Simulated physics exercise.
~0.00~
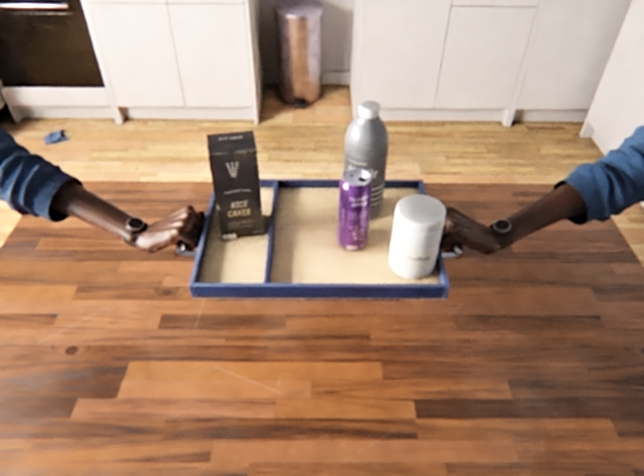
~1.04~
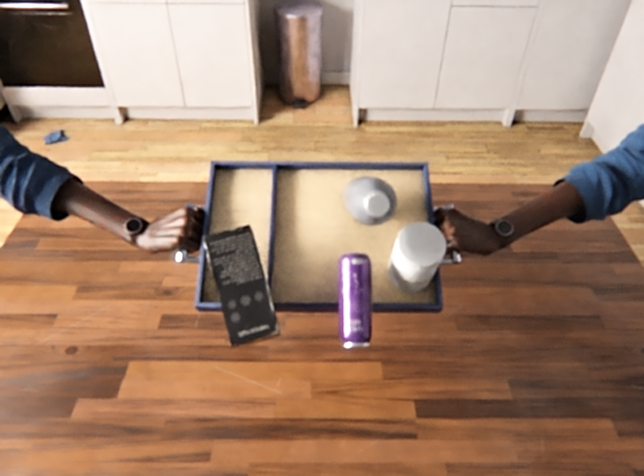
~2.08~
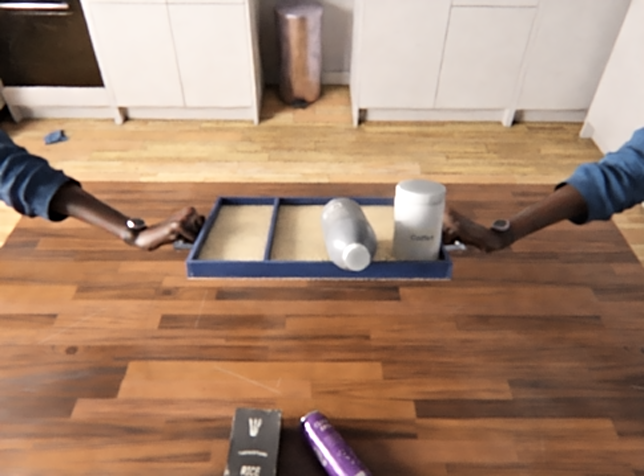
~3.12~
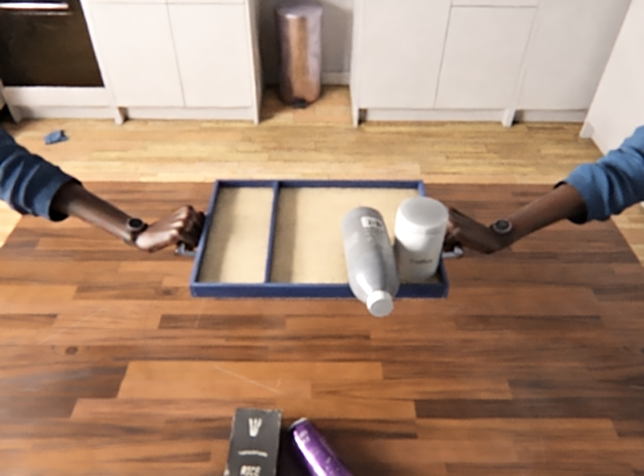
A hand-held tray tips forward, dropping the carton and purple can, then tilts back and levels.
